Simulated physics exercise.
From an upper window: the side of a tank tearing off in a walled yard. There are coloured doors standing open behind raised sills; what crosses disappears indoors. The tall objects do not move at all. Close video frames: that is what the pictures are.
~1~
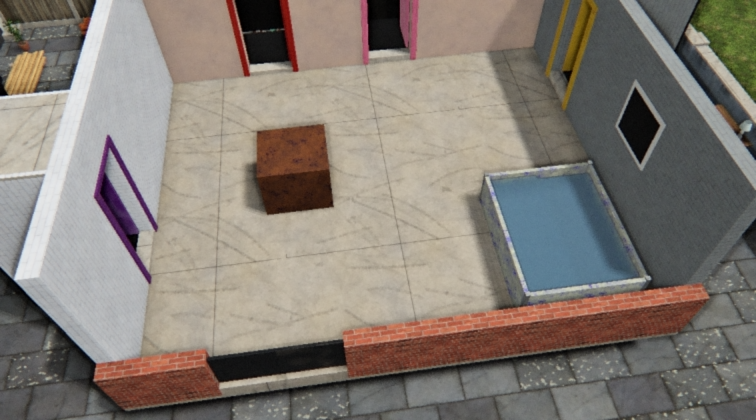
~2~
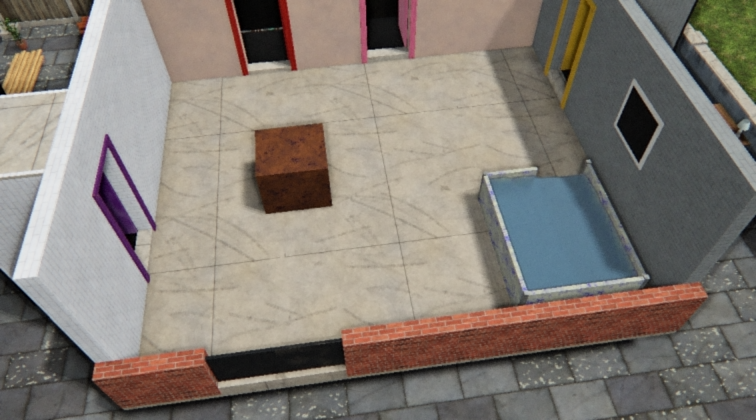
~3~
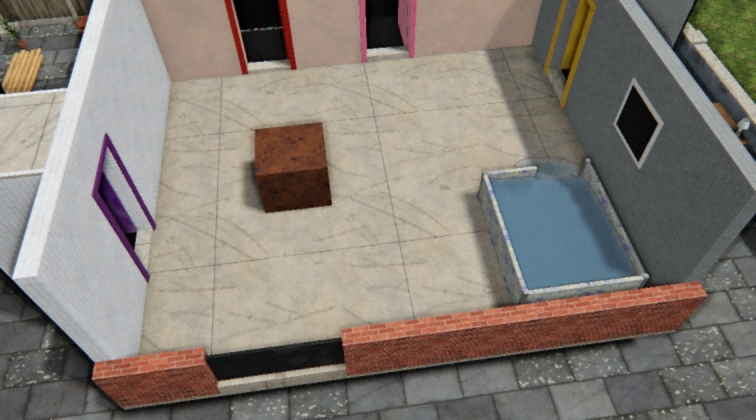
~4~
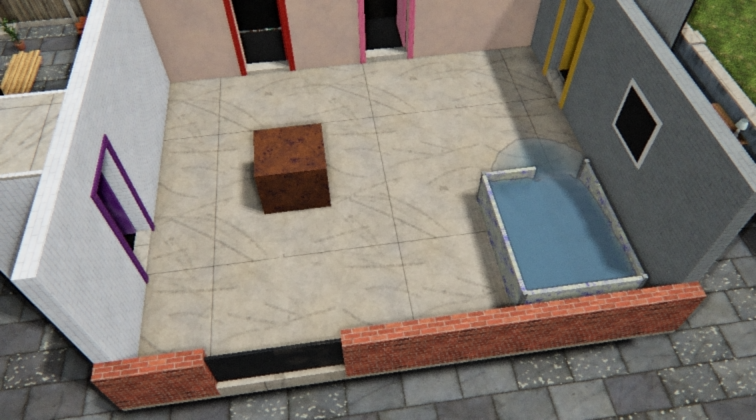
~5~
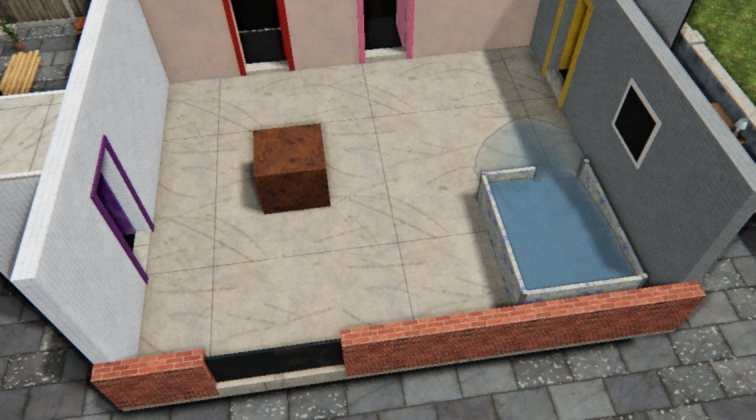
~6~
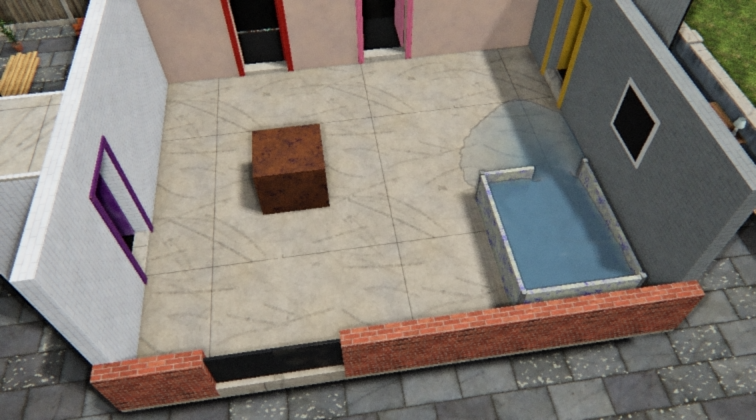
Water in the open tank lay still at first, then poured out through a gap in its far side and spread in a widening, rounded sheet across the pale yard floor.
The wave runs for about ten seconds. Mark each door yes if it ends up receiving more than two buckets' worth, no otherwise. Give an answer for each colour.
Yellow door - no, purple door - no, red door - no, pink door - no.
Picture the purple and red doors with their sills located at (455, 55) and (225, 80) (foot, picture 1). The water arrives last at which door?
Answer: The red-painted one.
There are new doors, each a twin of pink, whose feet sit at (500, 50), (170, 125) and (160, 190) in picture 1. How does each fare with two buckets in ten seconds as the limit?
Taking the new doors in the order given: The first tops it, the second comes up short, the third comes up short.
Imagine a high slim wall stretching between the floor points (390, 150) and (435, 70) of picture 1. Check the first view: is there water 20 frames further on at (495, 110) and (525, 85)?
Result, in order: Swamped / swamped.
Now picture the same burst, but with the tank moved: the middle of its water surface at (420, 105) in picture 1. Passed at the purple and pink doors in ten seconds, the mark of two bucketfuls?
The way I see it, purple door doesn't reach the threshold while pink door surpasses the threshold.
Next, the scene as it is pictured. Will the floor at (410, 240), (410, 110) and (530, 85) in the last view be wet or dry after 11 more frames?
In turn, the points end up high and dry, soaked and soaked.
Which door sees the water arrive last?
The purple door.
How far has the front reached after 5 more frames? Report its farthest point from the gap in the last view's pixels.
Front's tip: Near (513, 47).
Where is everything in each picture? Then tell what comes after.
The first picture shows still water in the open tank at (560, 227).
In the second picture, the front is at a hidden place, out from the gap on the open tank's far side.
In the third picture, water pours out on the open tank's far side and has run to (521, 165).
In the fourth picture, water pours out on the open tank's far side and has run to (517, 143).
In the fifth picture, water pours out on the open tank's far side and has run to (530, 121).
In the sixth picture, water pours out on the open tank's far side and has run to (520, 102).
A moment on, water covers 15 % of the floor; the yellow door wet at the sill, nothing in, the purple door not reached, the red door not reached, the pink door not reached.
Next, water covers 25 % of the floor; the yellow door wet at the sill, nothing in, the purple door not reached, the red door not reached, the pink door not reached.
Then, water covers 30 % of the floor; the yellow door wet at the sill, nothing in, the purple door not reached, the red door not reached, the pink door wet at the sill, nothing in.
Later, water covers 55 % of the floor; the yellow door wet at the sill, nothing in, the purple door not reached, the red door wet at the sill, nothing in, the pink door wet at the sill, nothing in.
In the end, water covers 85 % of the floor; the yellow door wet at the sill, nothing in, the purple door wet at the sill, nothing in, the red door wet at the sill, nothing in, the pink door wet at the sill, nothing in.
